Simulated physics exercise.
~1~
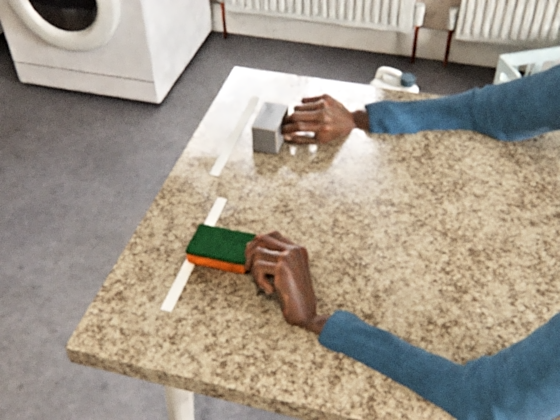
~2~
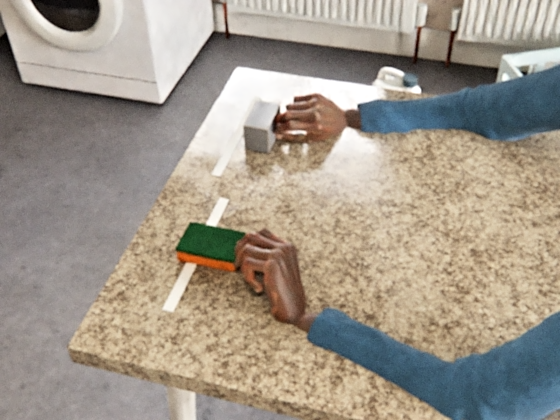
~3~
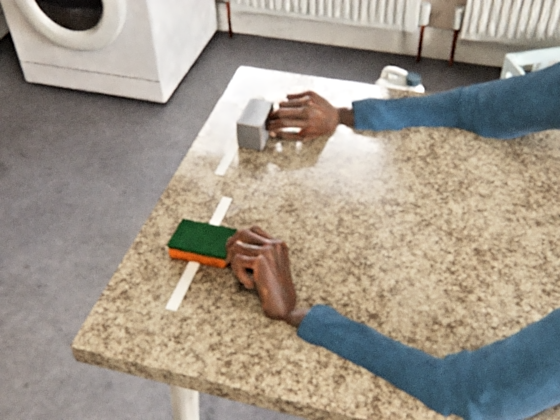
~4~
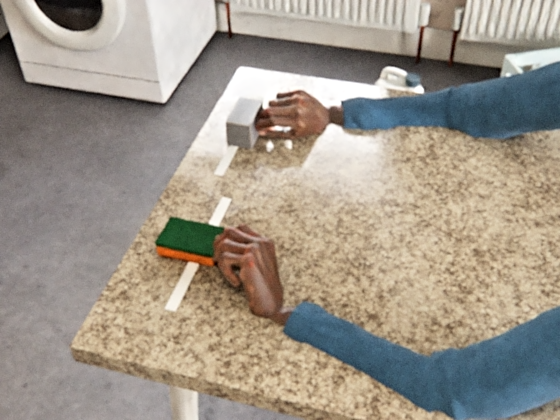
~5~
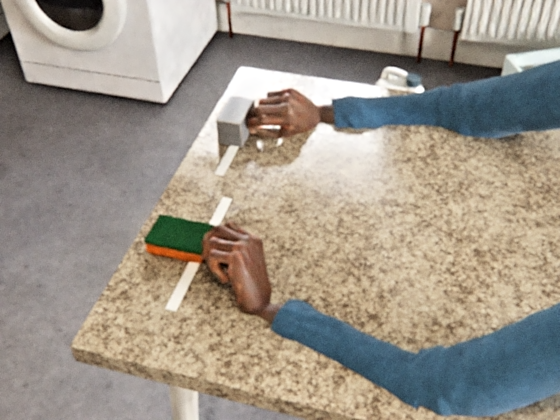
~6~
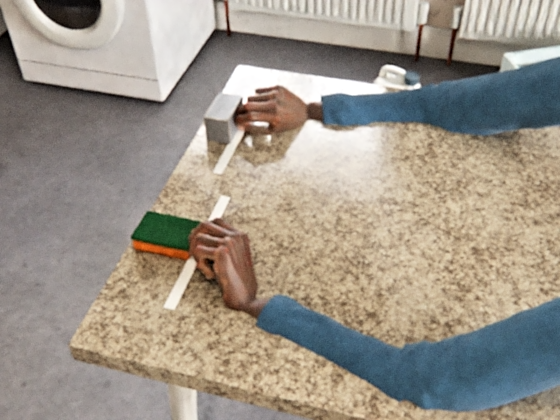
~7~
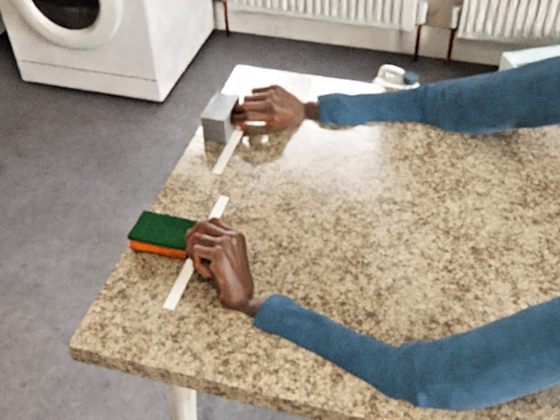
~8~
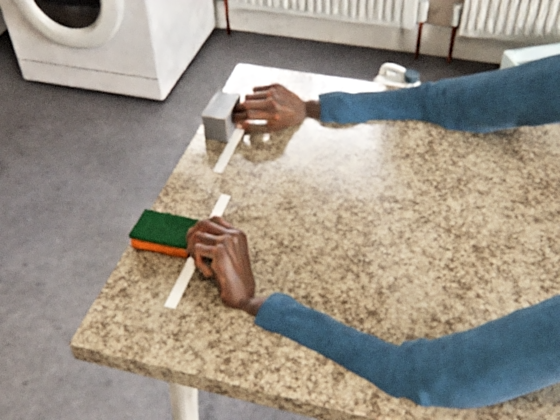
Two hands slid an orange sponge with a green top and a grey block leftward together across a speckled table, over the white tape strips towards the edge, then stopped, with both things still resting on the tabletop and the hands still touching them.
